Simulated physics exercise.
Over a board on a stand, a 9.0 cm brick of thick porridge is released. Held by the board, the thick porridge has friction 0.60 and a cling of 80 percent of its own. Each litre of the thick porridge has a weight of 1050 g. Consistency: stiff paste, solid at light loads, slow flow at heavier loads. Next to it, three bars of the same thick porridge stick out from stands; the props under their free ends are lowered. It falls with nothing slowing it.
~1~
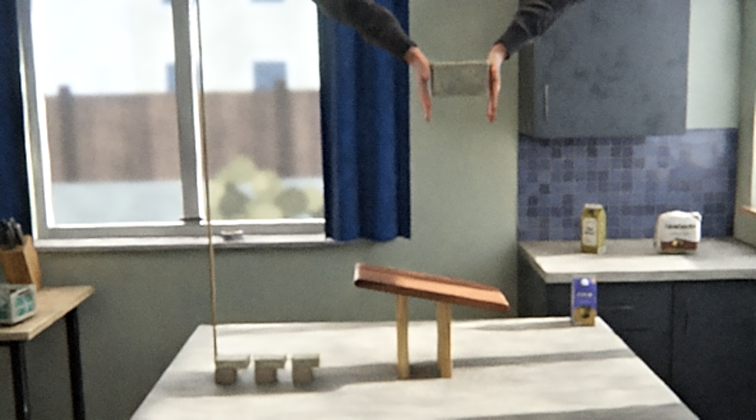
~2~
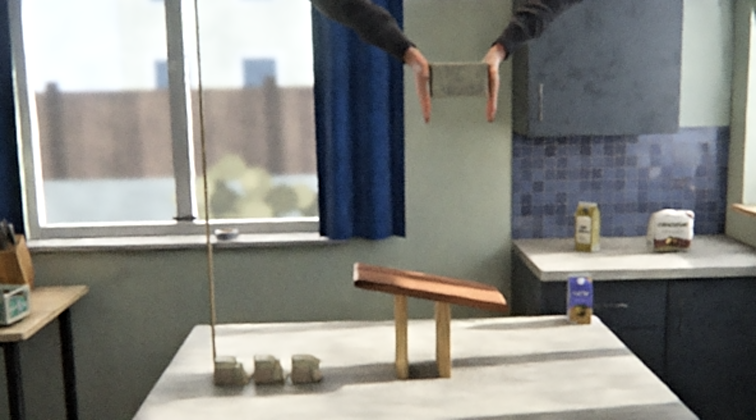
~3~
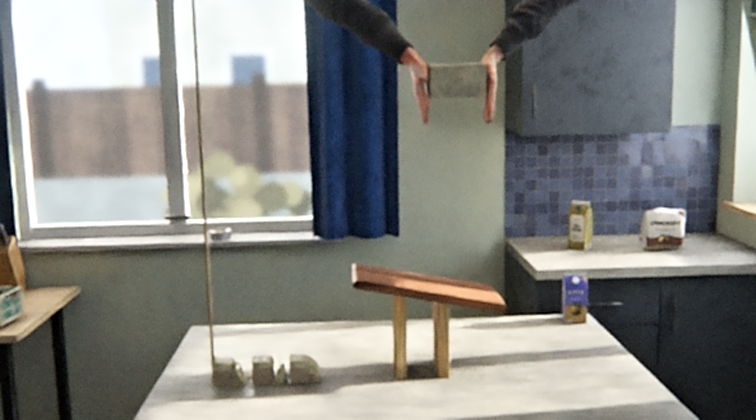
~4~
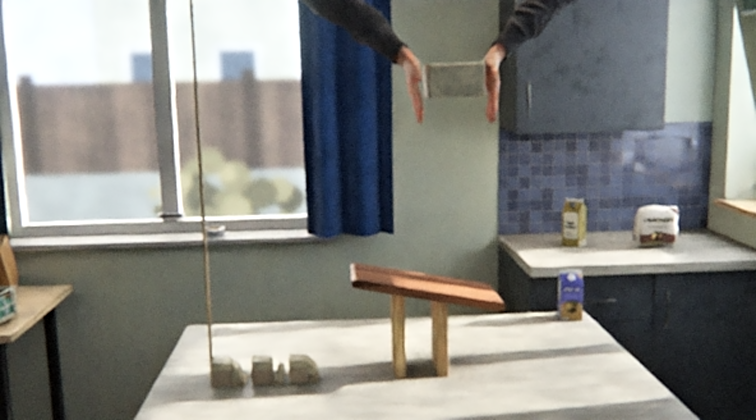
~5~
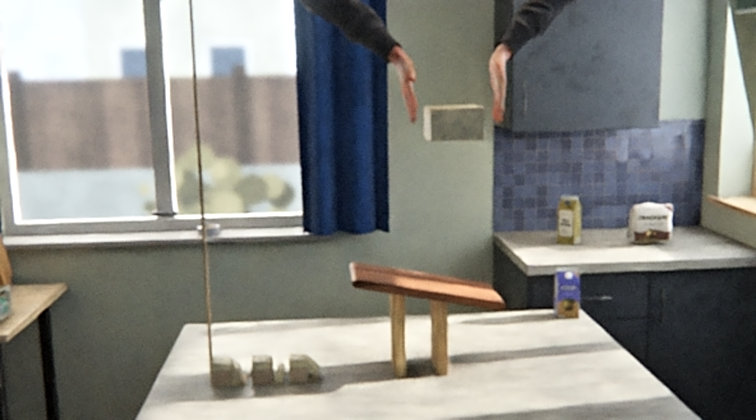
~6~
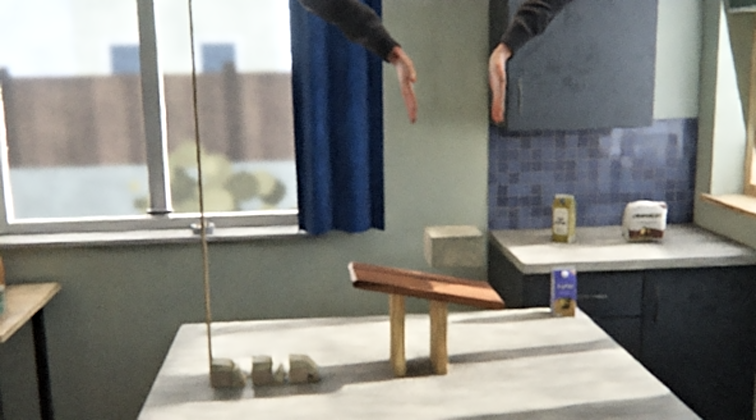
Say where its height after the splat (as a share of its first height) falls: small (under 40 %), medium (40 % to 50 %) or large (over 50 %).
Outcome: Mid band, 40-50 percent.
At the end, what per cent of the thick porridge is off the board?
I'd say close to 25 percent finishes off the board.
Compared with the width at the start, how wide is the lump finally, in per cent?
I'd put it at some 200 %.
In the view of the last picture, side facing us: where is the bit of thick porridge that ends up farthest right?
Around pixel (504, 297).
Then, 0.12 s after the last picture, it stands 44 % of its first height and 4 % has gone off the board.
Then, 0.25 s after the last picture, it stands 43 % of its first height and 21 % has gone off the board.
Then, 0.38 s after the last picture, it stands 43 % of its first height and 23 % has gone off the board.
Then, 0.52 s after the last picture, it stands 43 % of its first height and 23 % has gone off the board.
Then, 0.95 s after the last picture, at the end, it stands 43 % of its first height and 27 % has gone off the board.
